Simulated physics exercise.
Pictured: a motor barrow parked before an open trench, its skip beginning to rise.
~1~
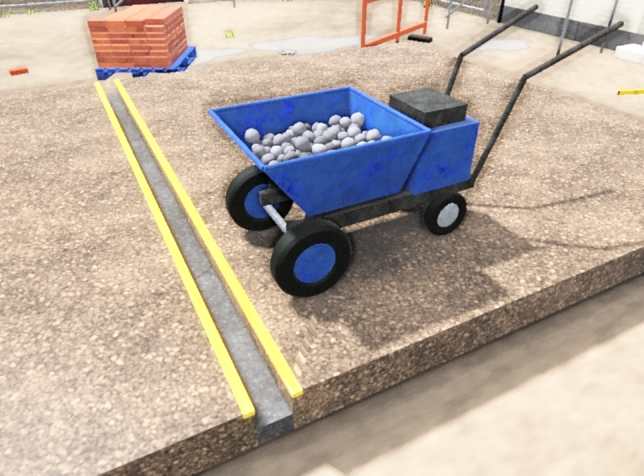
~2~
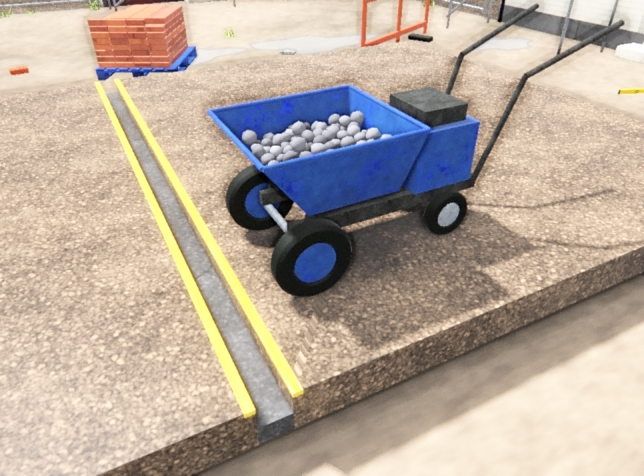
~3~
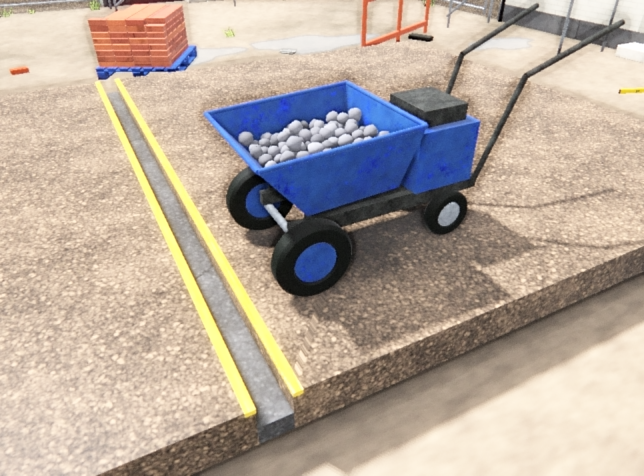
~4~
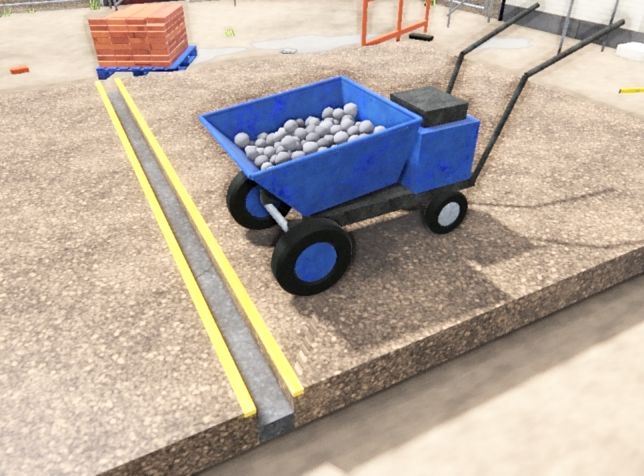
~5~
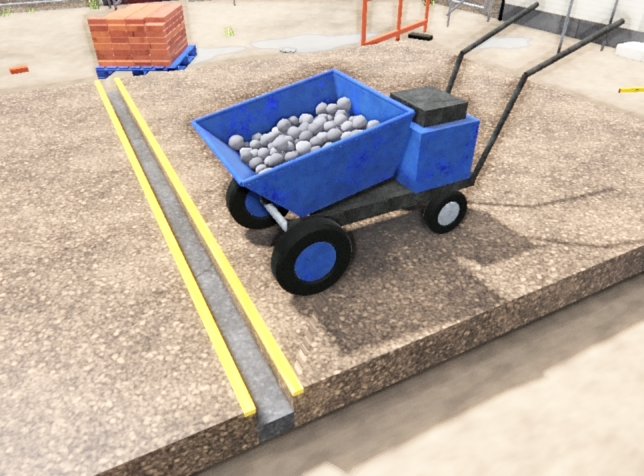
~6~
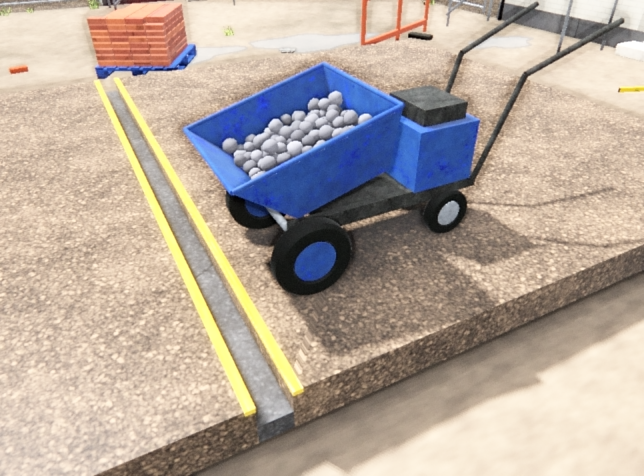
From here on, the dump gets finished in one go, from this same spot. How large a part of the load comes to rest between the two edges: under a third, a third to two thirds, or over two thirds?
Honestly, the trench never gets a third of the load.
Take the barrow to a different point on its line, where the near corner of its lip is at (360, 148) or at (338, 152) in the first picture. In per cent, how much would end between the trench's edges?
40 and 50 percent, in that order.
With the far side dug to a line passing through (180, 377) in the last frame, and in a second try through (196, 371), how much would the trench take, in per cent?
In order, some 50 and some 20 percent.
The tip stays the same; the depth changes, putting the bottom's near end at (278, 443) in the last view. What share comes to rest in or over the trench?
The share would be around 0 per cent.
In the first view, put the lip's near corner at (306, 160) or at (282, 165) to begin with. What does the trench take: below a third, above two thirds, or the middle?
The first stop gives one to two thirds, while the second gives less than a third.
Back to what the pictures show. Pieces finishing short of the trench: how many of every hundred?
About 0 %.
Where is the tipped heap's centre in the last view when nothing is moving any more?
The centre ends up roughly at (129, 300).
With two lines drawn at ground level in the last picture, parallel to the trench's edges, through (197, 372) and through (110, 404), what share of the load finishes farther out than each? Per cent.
In order: 70 per cent, then 20 per cent.
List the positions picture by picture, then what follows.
In the first frame, lip of the skip (264, 169), level; top of the load (331, 150), round cobbles; first edge of the trench (270, 345); far edge (226, 362), the trench under half as wide as the skip, and about as deep as wide.
In the second frame, lip of the skip (263, 170), level; top of the load (330, 149).
In the third frame, lip of the skip (258, 172), tipped barely; top of the load (346, 142).
In the fourth frame, lip of the skip (252, 177), tipped a little; top of the load (342, 140).
In the fifth frame, lip of the skip (243, 184), tipped a little; top of the load (335, 136).
In the sixth frame, lip of the skip (233, 193), tipped clearly; top of the load (340, 123); first edge of the trench (271, 343); far edge (226, 360).
Just after the last frame, skip tipped steeply; every one in the skip.
A moment on, skip tipped steeply; almost all in the skip; about a tenth beyond it.
Further on, skip tipped right over; roughly a third in the skip; roughly two thirds beyond it.
When it is over, skip tipped right over; roughly a quarter in the skip; not one in or heaped over the trench; the larger part beyond it.
